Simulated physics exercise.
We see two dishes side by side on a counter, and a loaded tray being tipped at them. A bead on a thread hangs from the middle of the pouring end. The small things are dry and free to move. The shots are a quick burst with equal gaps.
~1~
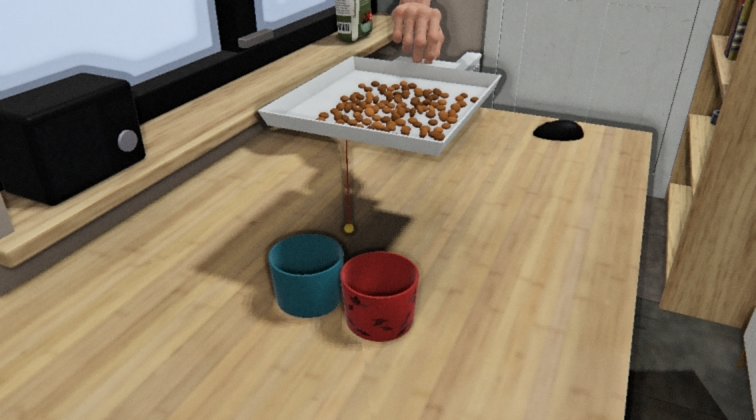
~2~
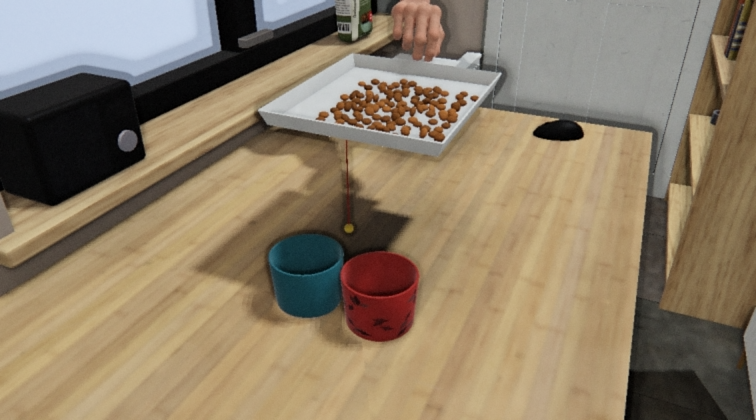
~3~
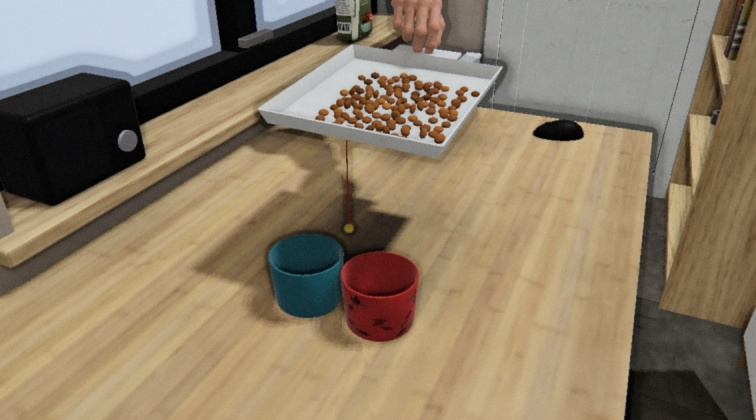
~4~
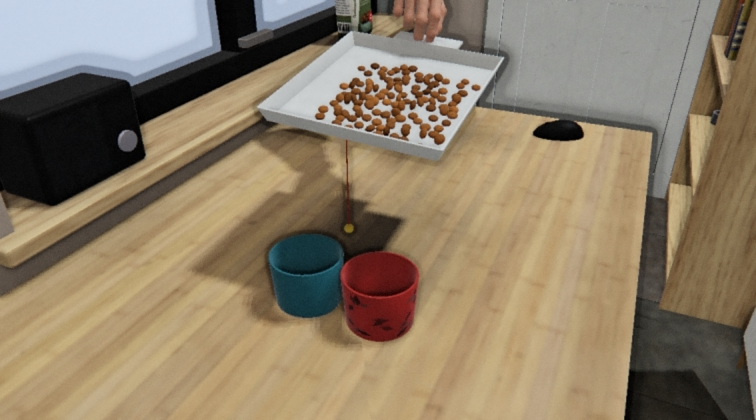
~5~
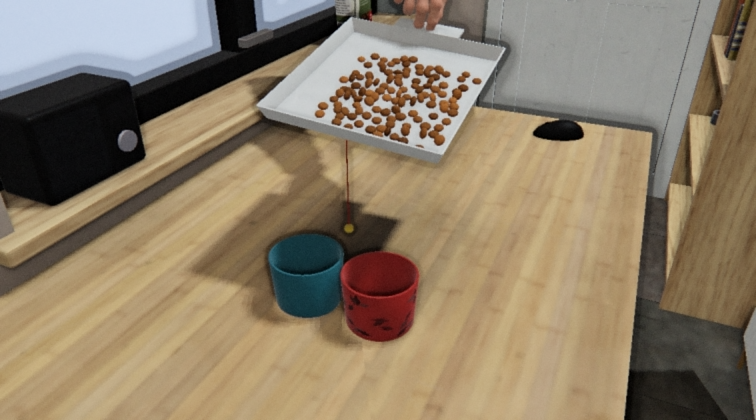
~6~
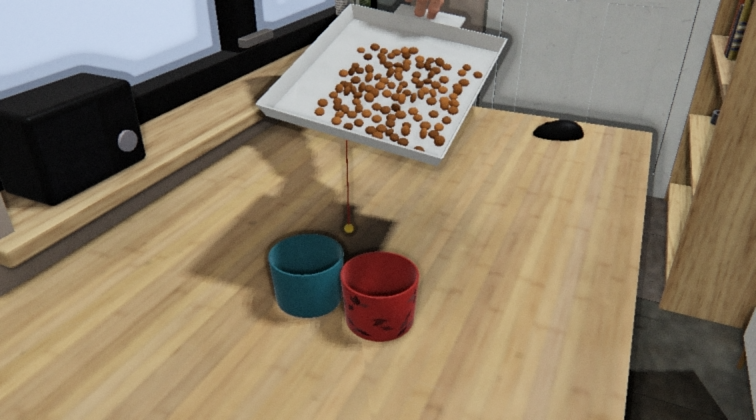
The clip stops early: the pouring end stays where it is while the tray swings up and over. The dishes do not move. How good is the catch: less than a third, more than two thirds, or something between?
The two hold from one third to two thirds of the load.
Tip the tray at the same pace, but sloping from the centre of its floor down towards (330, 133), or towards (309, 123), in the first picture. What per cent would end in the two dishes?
About 60 and 10 per cent.
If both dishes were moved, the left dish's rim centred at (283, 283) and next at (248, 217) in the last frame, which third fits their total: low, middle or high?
At the first place below one third, at the second under a third.
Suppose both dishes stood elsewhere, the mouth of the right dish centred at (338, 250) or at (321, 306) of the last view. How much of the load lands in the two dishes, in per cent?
Near 10 % and 0 %.
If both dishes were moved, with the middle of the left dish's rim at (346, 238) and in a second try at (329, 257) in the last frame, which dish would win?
The first try: The right one. The second: The right dish.
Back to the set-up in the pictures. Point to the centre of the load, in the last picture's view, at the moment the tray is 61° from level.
Close to (402, 135).
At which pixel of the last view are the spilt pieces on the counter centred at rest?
Around (452, 321).
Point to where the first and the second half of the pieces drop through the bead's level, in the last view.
At about (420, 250), then at (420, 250).
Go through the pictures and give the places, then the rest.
In the first picture, corners of the pouring end at (266, 109) and (439, 139), level; middle of the load at (398, 108), bits of cat kibble; left dish at (289, 293); right dish at (364, 315); bead on its thread at (349, 228).
In the second picture, corners of the pouring end at (266, 109) and (439, 140), level; middle of the load at (398, 107).
In the third picture, corners of the pouring end at (266, 108) and (438, 142), tipped barely, lowest at the right corner; middle of the load at (398, 103).
In the fourth picture, corners of the pouring end at (265, 106) and (438, 145), tipped a little, lowest at the right corner; middle of the load at (399, 99).
In the fifth picture, corners of the pouring end at (265, 104) and (438, 149), tipped a little, lowest at the right corner; middle of the load at (399, 94).
In the sixth picture, corners of the pouring end at (264, 102) and (438, 152), tipped clearly, lowest at the right corner; middle of the load at (399, 90); left dish at (289, 293); right dish at (364, 315).
Soon after the last picture, tray tipped steeply; nearly all on the tray; a small part in the air.
A little later, tray tipped right over; a small part on the tray; about a quarter in the right dish; a stray few in the left dish; about a third outside both; about a quarter in the air.
Later still, tray tipped past a quarter turn; about a third in the right dish; a stray few in the left dish; about half outside both.
At rest, tray tipped past a quarter turn; about a third in the right dish; a stray few in the left dish; about half outside both.
